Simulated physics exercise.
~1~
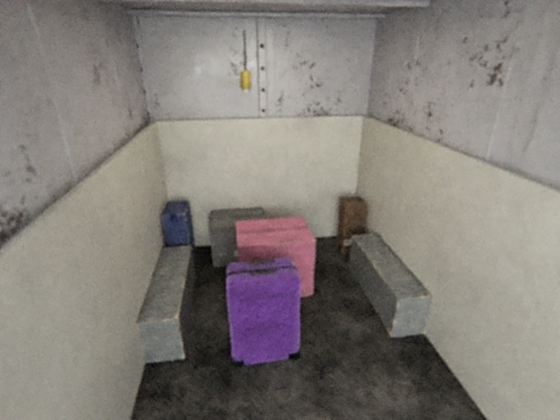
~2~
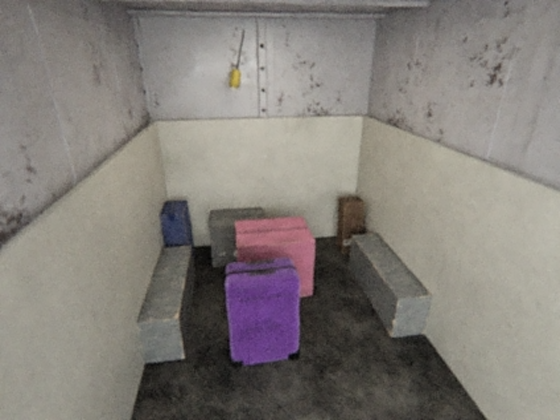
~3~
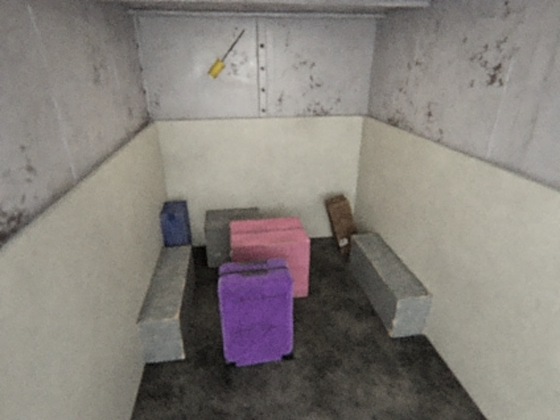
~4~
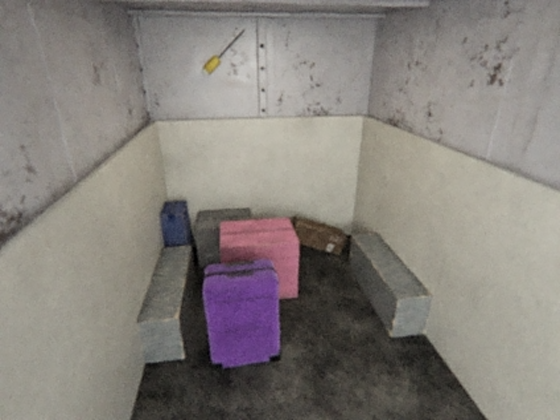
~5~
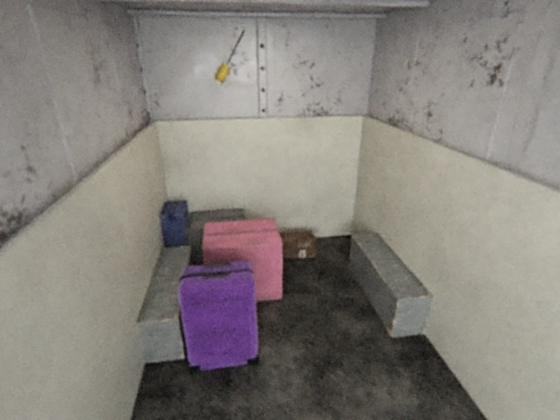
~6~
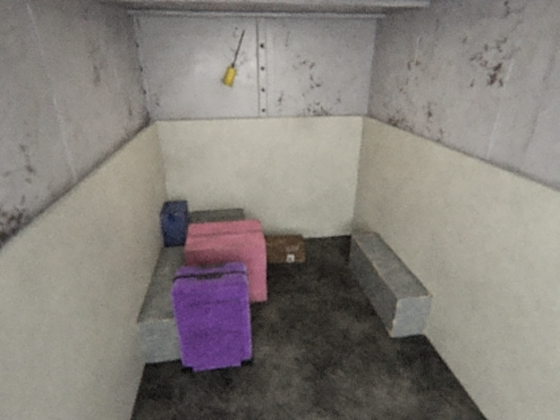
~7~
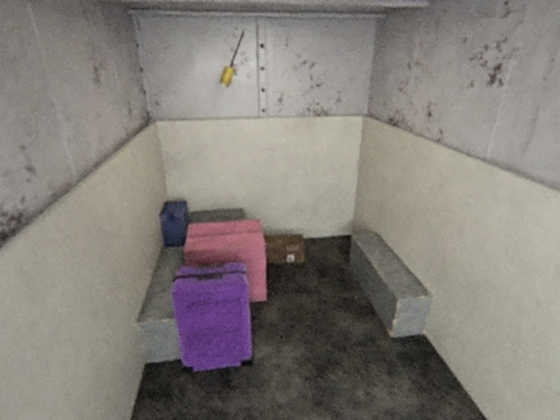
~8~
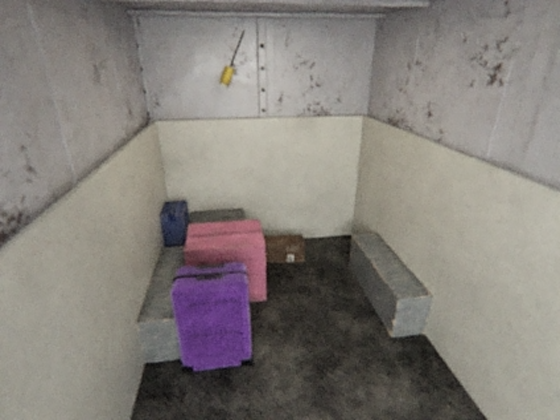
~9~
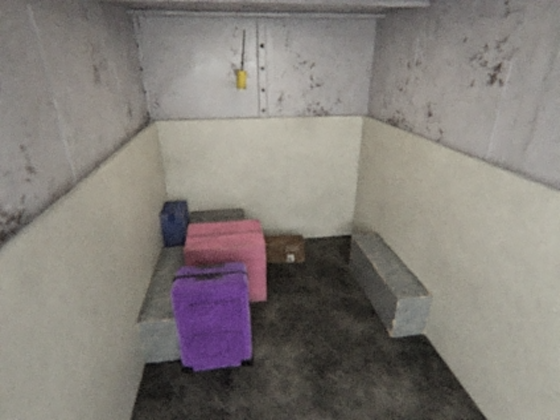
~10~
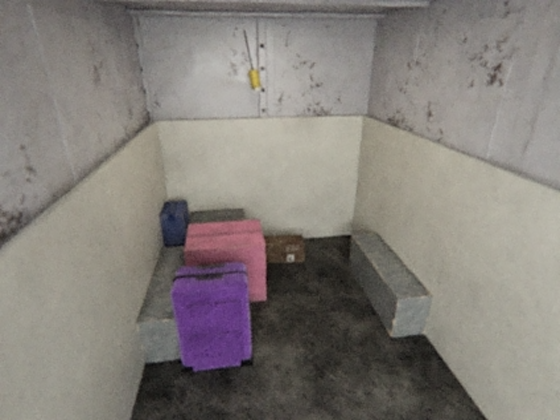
The bare load bay of a van, with scuffed grey upper walls and pale lower panels, is seen from the open end looking forward. A purple case stands nearest, with a pink box and a grey box behind it, a blue box at back left and a brown box at back right, between two low wheel boxes. A yellow tag hanging on the far wall swings left as the brown box leans and topples left. The purple case, pink box and grey box slide left, and the brown box slides on its side. All settle near the left wheel box, the blue box still in its corner, while the tag keeps swinging.
